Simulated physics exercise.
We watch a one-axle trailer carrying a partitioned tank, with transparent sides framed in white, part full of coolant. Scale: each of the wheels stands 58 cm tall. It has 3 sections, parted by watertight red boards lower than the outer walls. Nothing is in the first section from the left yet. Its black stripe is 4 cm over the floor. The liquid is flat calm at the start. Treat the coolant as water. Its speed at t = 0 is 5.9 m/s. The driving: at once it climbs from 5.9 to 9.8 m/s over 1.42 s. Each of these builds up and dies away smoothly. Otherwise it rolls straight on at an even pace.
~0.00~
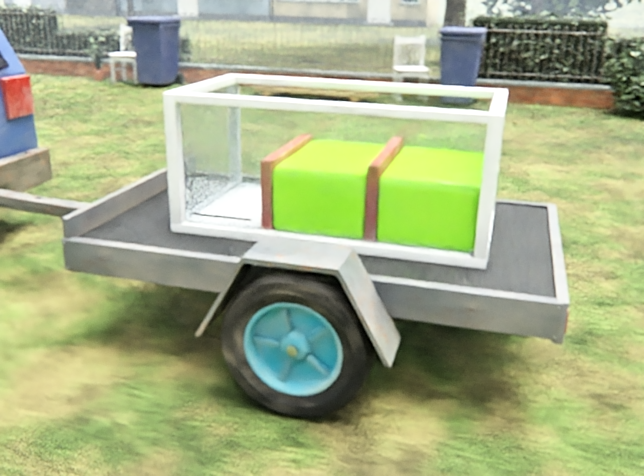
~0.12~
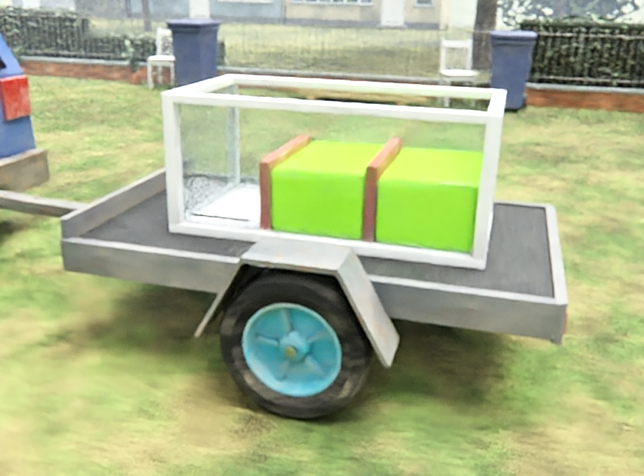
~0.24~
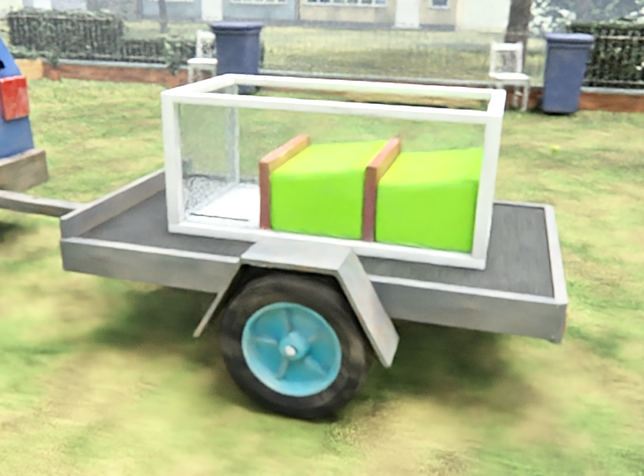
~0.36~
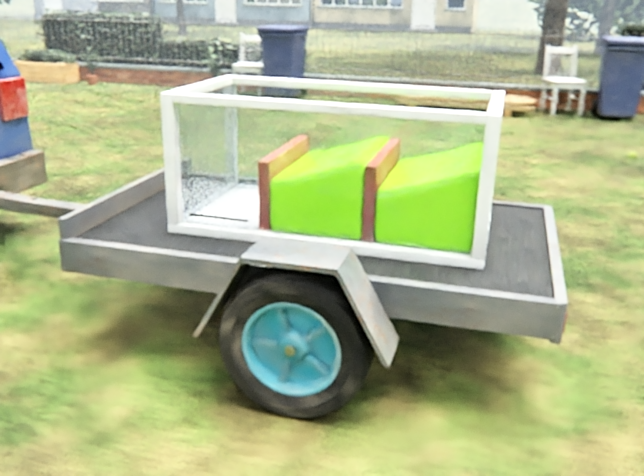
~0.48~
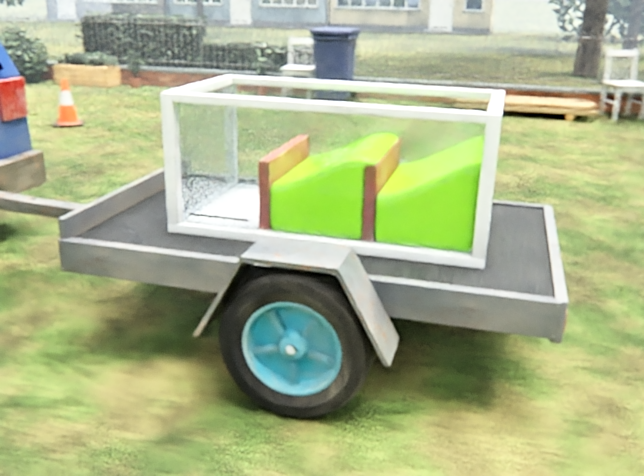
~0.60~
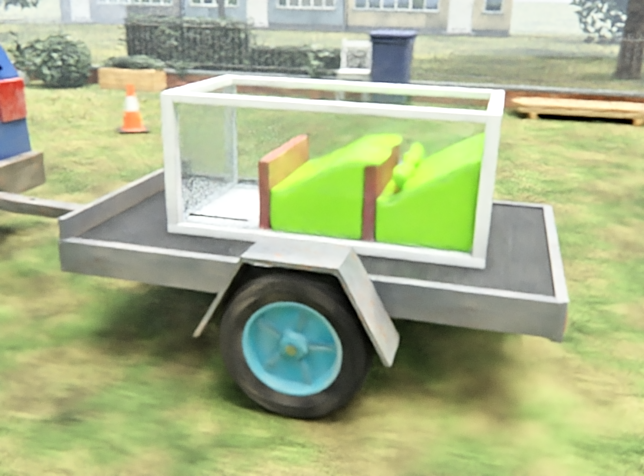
A trailer carrying a clear tank rolls left as the green liquid tilts up toward the right.
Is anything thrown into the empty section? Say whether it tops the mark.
At rest it is dry.
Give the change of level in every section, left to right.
From the left: 0, 3 down, 2 up.
By 1.00 s the sections hold 0, 25, 30 cm, left to right.
By 1.40 s the sections hold 0, 25, 31 cm, left to right.
By 2.00 s the sections hold 0, 25, 31 cm, left to right.
By 4.41 s the sections hold 0, 25, 30 cm, left to right.
